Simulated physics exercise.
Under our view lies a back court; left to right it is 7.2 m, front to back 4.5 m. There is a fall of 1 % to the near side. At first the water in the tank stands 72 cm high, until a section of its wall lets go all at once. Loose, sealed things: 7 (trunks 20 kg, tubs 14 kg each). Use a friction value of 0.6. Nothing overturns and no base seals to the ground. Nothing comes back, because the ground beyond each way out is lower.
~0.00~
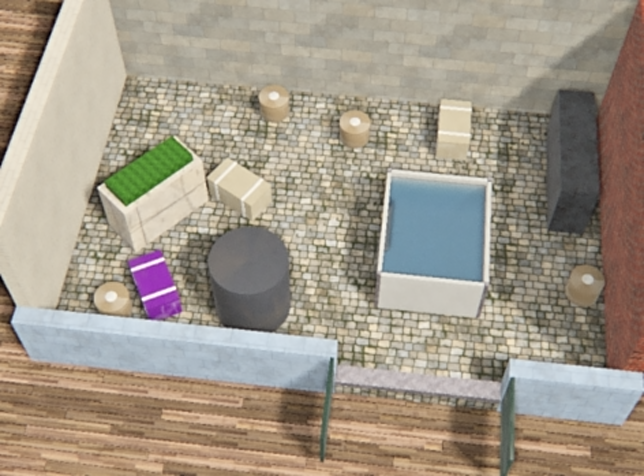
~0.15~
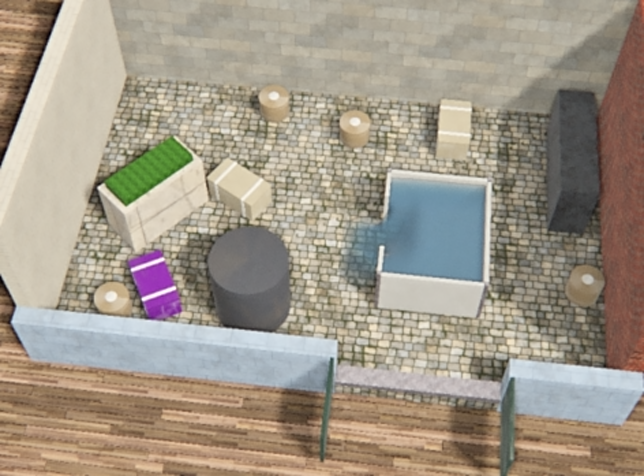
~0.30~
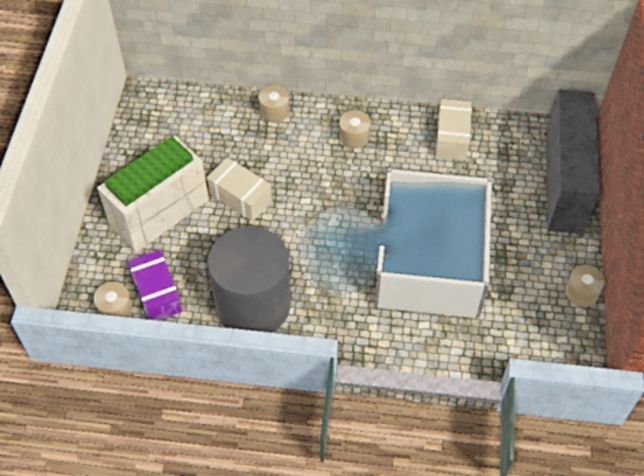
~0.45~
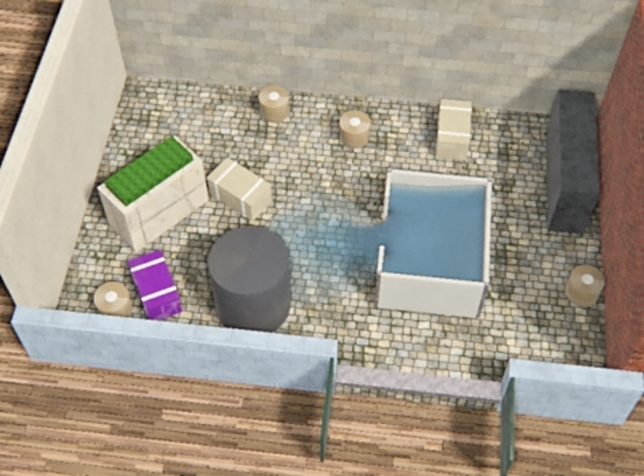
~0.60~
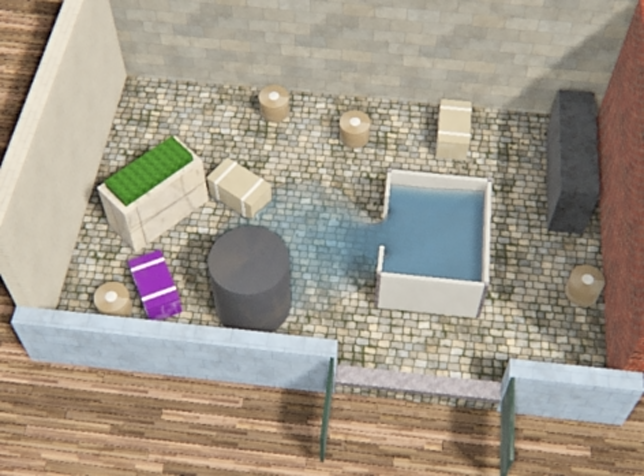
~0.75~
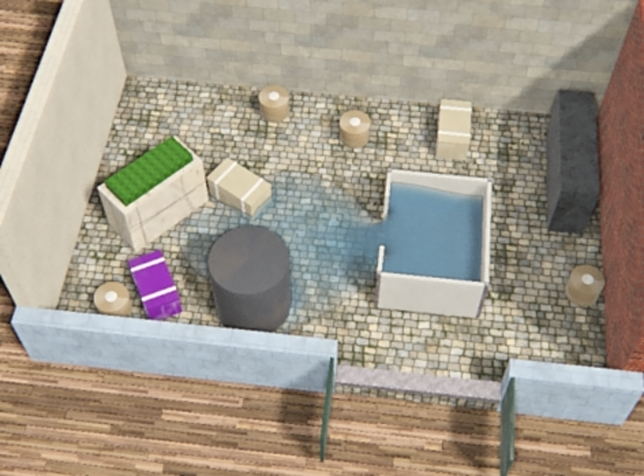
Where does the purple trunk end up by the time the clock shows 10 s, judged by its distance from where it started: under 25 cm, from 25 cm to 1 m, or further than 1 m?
It will be left a little way off.
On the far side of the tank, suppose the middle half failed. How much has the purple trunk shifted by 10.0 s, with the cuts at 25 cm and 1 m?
Then the purple trunk stays put.
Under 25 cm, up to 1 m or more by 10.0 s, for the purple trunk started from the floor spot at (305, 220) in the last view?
Observed: Object goes well off.
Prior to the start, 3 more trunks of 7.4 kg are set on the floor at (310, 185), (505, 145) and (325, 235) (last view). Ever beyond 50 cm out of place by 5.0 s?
So that's beyond the threshold, within the threshold and beyond the threshold, in that sequence.
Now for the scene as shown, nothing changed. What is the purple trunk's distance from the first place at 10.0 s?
Close to 60 cm by then.
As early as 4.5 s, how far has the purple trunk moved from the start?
I'd put it at around 40 cm.
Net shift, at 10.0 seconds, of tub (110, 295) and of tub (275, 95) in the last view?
The first ends 150 cm from its start, the second 60 cm.
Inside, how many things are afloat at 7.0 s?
At that instant the tally stands at 2.
After 2.0 s the purple trunk is near (154, 299), 0.3 m from its start, aground; 0 of 7 are out; 0 afloat.
After 4.5 s the purple trunk is near (169, 252), 0.4 m from its start, afloat; 0 of 7 are out; 3 afloat.
After 7.0 s the purple trunk is near (104, 275), 0.6 m from its start, afloat; 0 of 7 are out; 2 afloat.
After 10.0 s the purple trunk is near (107, 277), 0.6 m from its start, afloat; 0 of 7 are out; 2 afloat.
